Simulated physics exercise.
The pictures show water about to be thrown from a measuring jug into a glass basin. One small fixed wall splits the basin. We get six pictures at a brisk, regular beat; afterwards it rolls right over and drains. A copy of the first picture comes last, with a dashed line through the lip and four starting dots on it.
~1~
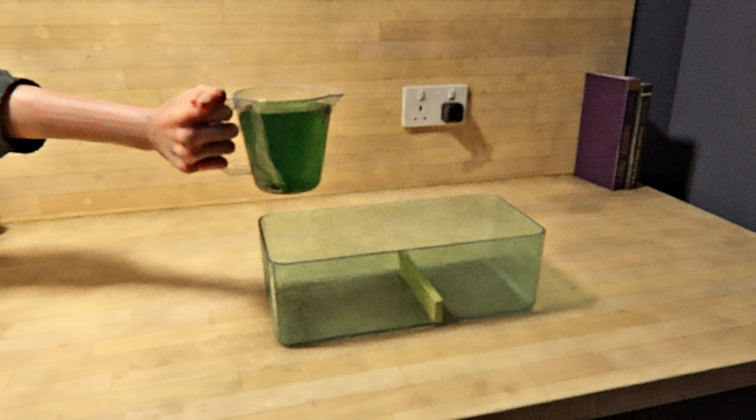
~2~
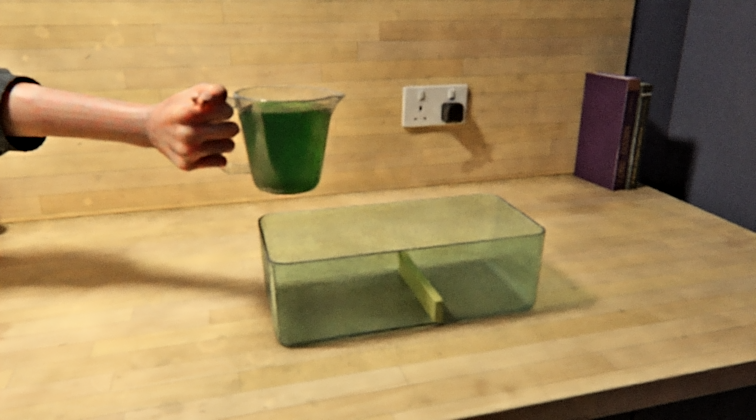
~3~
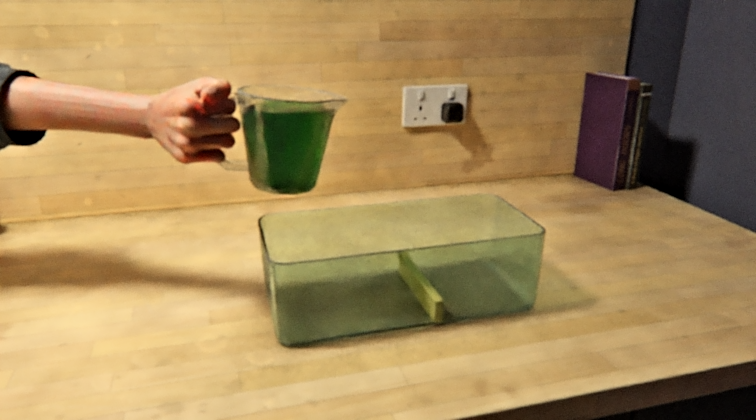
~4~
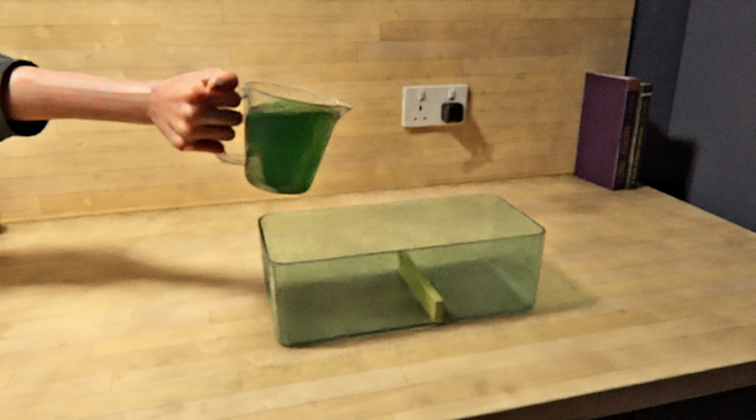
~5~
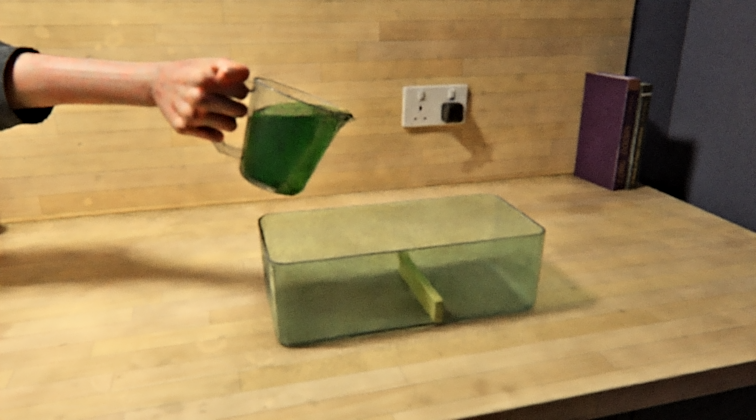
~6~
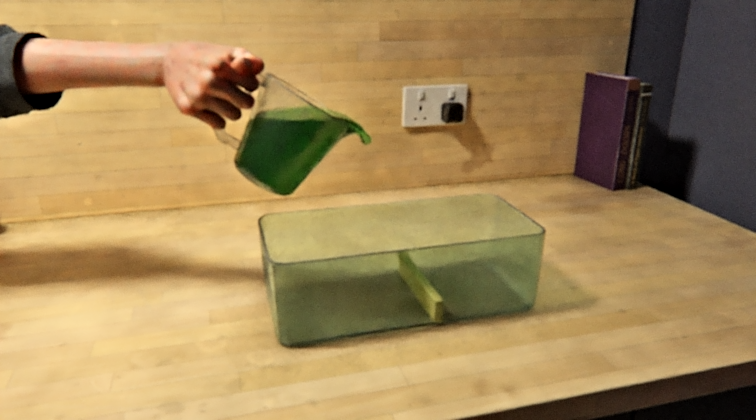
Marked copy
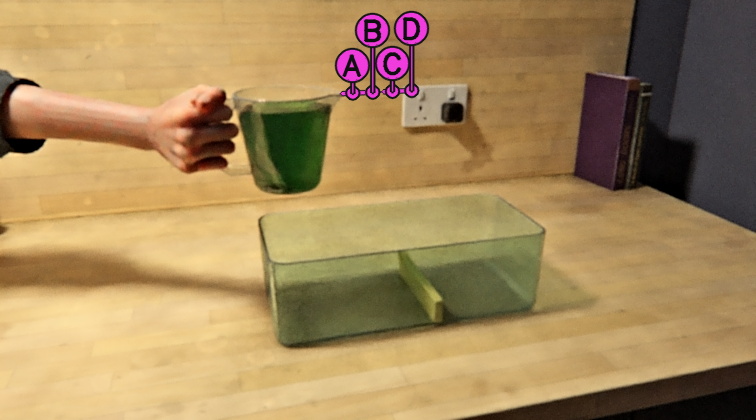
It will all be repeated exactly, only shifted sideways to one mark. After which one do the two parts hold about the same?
Use spot B.
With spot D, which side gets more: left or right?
The right side.
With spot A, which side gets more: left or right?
The left side.
On the marked copy, A at (352, 93); B at (372, 92); C at (392, 91); D at (411, 90).
With A, about 81 % ends left of the wall and 17 % right of it.
With B, about 53 % ends left of the wall and 45 % right of it.
With C, about 28 % ends left of the wall and 72 % right of it.
With D, about 15 % ends left of the wall and 83 % right of it.
